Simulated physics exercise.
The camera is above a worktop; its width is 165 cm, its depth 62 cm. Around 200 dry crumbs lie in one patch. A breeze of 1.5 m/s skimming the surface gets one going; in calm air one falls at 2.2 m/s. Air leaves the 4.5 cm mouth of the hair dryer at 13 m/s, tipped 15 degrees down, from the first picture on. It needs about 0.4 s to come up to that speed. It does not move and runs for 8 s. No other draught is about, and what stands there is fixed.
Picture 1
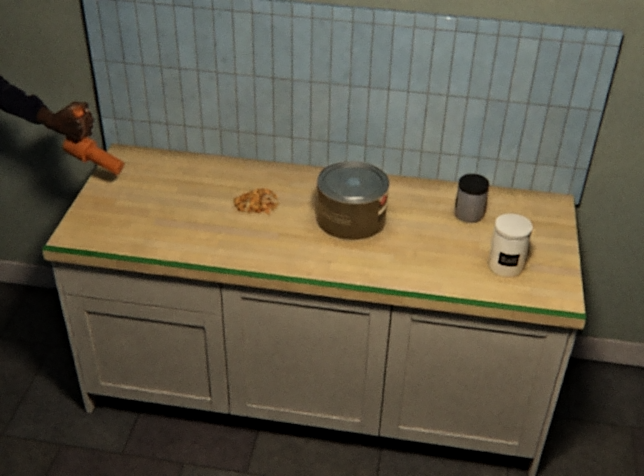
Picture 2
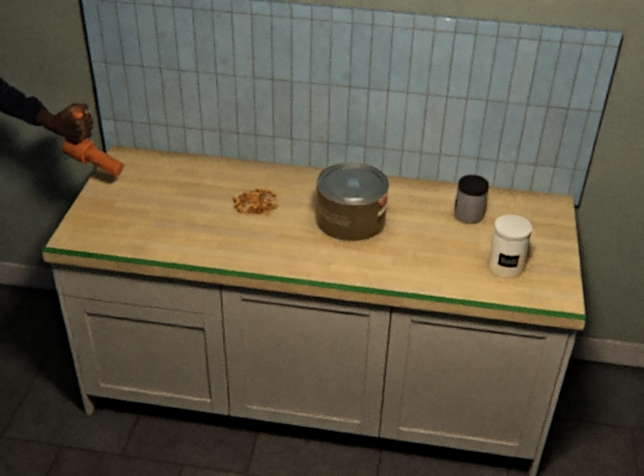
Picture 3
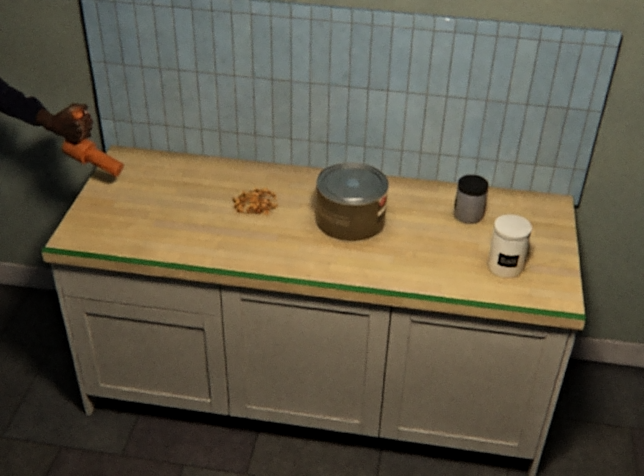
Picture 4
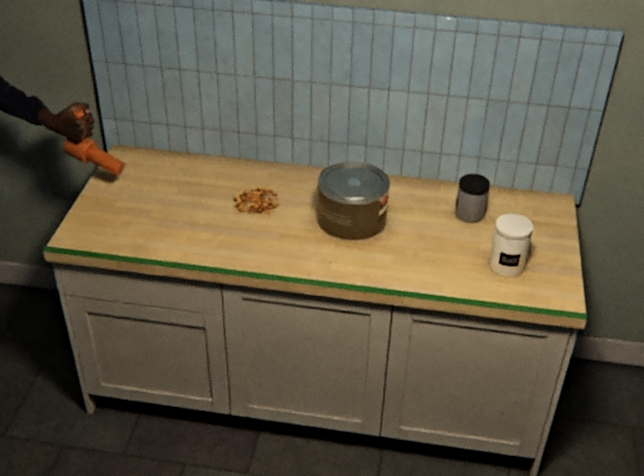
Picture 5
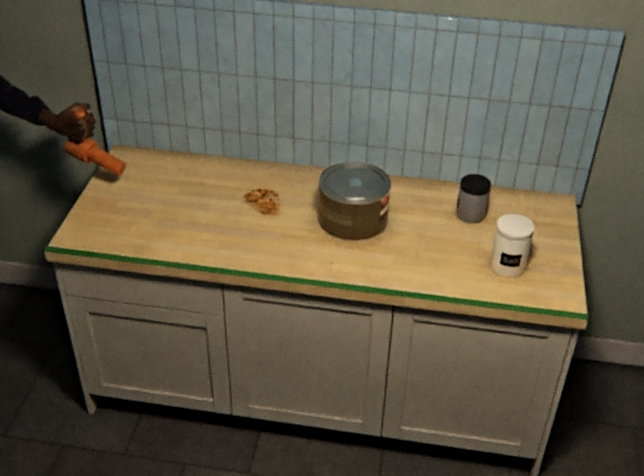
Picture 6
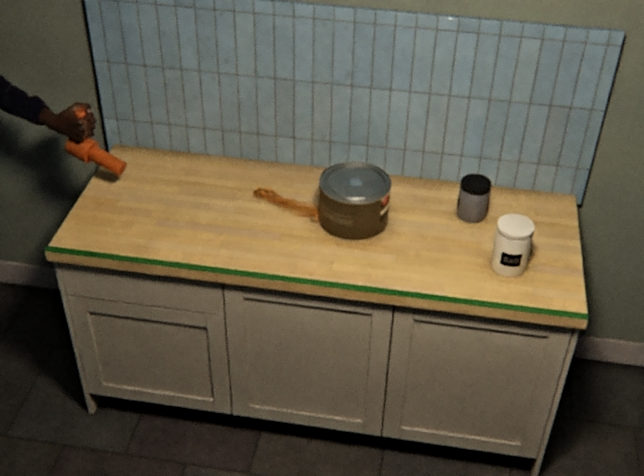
A pale wooden worktop over three white cabinet doors, against blue tiles, is seen from above and in front. At the left a hand holds an orange hair dryer angled down, with a patch of orange-brown crumbs, a dark lidded tin, a black-lidded grey jar and a white jar further right. The crumbs lie undisturbed at first, then slide rightward, thinning into a trail beside the tin.
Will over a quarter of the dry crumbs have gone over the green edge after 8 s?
Answer: No.
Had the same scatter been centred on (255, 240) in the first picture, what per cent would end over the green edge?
In that case some 90 per cent.
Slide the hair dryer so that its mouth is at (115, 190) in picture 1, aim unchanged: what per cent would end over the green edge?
In that case some 0 per cent.
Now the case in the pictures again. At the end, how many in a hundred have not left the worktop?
Some 60 per cent.
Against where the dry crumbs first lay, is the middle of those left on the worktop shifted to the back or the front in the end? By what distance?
To the back, by about 25 cm.
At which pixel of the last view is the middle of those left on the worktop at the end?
Around (476, 184).
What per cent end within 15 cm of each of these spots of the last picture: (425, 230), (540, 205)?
In turn about 0 %, 30 %.
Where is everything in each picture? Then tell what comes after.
In the first picture, the middle of the dry crumbs is near (256, 203), none has stirred yet and the mouth of the hair dryer is at (120, 168).
In the second picture, the middle of the dry crumbs is near (256, 203), none has stirred yet and the green edge is centred on (304, 285).
In the third picture, the middle of the dry crumbs is near (256, 203), none has stirred yet, the top of a large tin is at (352, 183) and the top of a jar is at (473, 183).
In the fourth picture, the middle of the dry crumbs is near (257, 202) and none has stirred yet.
In the fifth picture, the middle of the dry crumbs is near (265, 202), the farthest in sight from the hair dryer is at (276, 213) and about 30 % have left their places.
In the sixth picture, the middle of the dry crumbs is near (289, 203), the farthest in sight from the hair dryer is at (317, 219) and about 80 % have left their places.
Then, 1.2 s after the last picture, 98 % are on the move or not yet settled, 0 % are over the green edge; the middle of those still in play is near (399, 177).
Then, 2.2 s after the last picture, 94 % are on the move or not yet settled, 0 % are over the green edge; the middle of those still in play is near (437, 179).
Then, 4.0 s after the last picture, 78 % are on the move or not yet settled, 0 % are over the green edge; the middle of those still in play is near (466, 182).
Then, 7.6 s after the last picture, at the end, 0 % are over the green edge; the middle of those still in play is near (476, 184).
